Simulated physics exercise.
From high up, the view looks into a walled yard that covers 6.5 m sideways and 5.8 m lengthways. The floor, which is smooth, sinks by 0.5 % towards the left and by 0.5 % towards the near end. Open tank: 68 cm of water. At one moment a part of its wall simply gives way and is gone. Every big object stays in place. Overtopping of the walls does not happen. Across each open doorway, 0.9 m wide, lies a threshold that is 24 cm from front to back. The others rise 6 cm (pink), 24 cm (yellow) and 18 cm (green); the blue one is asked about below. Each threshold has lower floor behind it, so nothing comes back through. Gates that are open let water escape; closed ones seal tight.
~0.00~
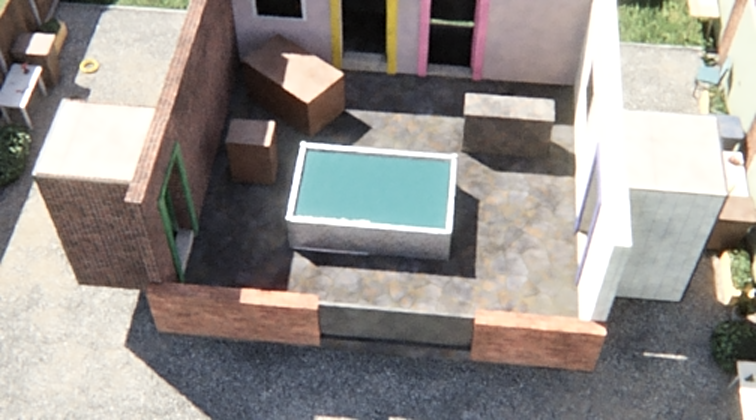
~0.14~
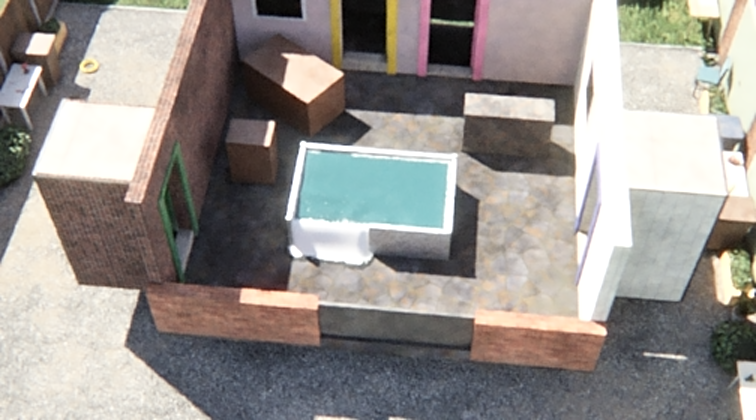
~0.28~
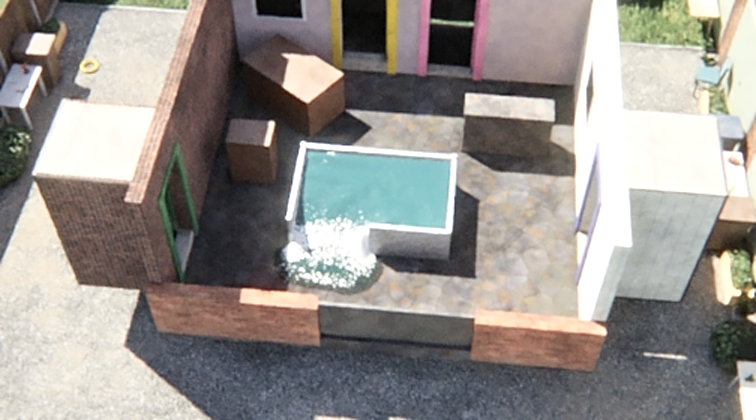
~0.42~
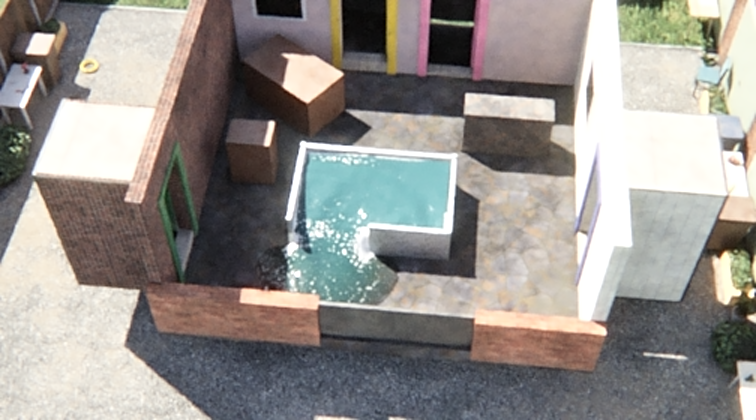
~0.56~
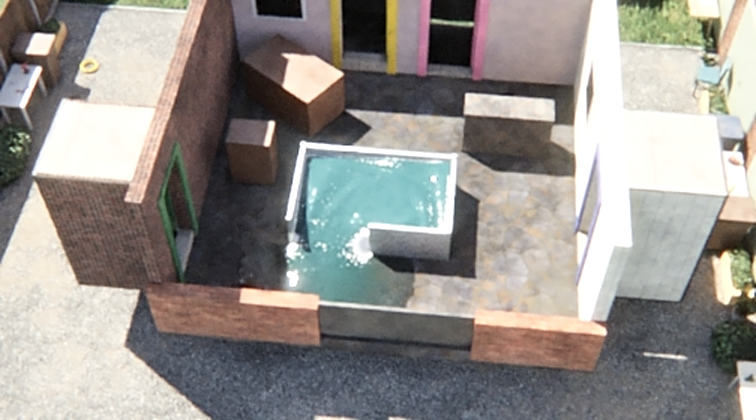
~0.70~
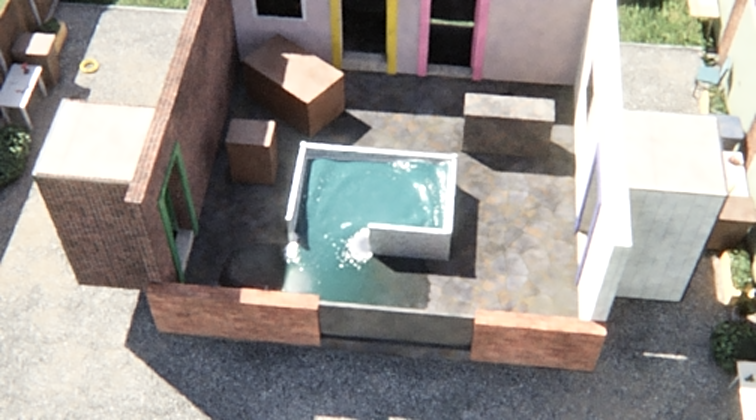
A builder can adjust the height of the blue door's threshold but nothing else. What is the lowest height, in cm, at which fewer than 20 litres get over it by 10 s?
9.5 cm.
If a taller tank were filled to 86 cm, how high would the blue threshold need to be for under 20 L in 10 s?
Then a height close to 13.5 cm.
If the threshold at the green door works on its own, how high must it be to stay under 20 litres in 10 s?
Green door, minimum about 23 cm.
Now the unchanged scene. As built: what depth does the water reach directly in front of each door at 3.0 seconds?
At the blue door the depth is 13 cm, at pink 0 cm, at yellow 0 cm and at green 25 cm.
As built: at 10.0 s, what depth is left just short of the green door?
About 10.5 cm.
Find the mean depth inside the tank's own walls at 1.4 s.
It averages near 43 cm.
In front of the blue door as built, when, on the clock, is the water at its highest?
Near 3.6 seconds.
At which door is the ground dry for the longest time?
That would be the pink door.
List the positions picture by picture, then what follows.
The open tank at (374, 190) is whole and still, 68 cm deep; the blue door at (588, 219) is dry, in the first frame.
The front is at (357, 265), 0.3 m from the gap at (331, 240); 0.2 m2 of floor is wet, 68 cm left at the back, in the second frame.
Water pours out at (331, 241) and has run 0.8 m, to (332, 288); about 11 cm deep outside, 68 cm at the back, in the third frame.
The gap is at (331, 242), the front 1.3 m out at a hidden place; the back of the open tank holds 64 cm, in the fourth frame.
Water pours out at (331, 241) and has run 1.5 m, to a hidden place; about 8 cm deep outside, 57 cm at the back, in the fifth frame.
Water pours out at (331, 241) and has run 1.7 m, to a hidden place; about 8 cm deep outside, 59 cm at the back; the blue door at (588, 219), 4.1 m from the gap, is still 2.8 m from the nearest water, in the sixth frame.
After 1.4 s water covers 15 % of the floor, deepest (48 cm) near (308, 324); it has not reached the blue door.
After 3.0 s water covers 50 % of the floor, deepest (36 cm) near (175, 312); 13 cm at the blue door, 0 litres in over its 9 cm threshold.
After 10.0 s water covers 100 % of the floor, deepest (16 cm) near (229, 109); 6 cm at the blue door, 26 litres in over its 9 cm threshold.
At the blue door as built, the water arrived by 2.6 s and peaked near 15 cm at 3.6 s.
Run again over the same 10 s with other heights there, 30 litres in over 8.5 cm, 10 litres over 11.5 cm. The limit of 20 litres is kept from about 9.5 cm up.
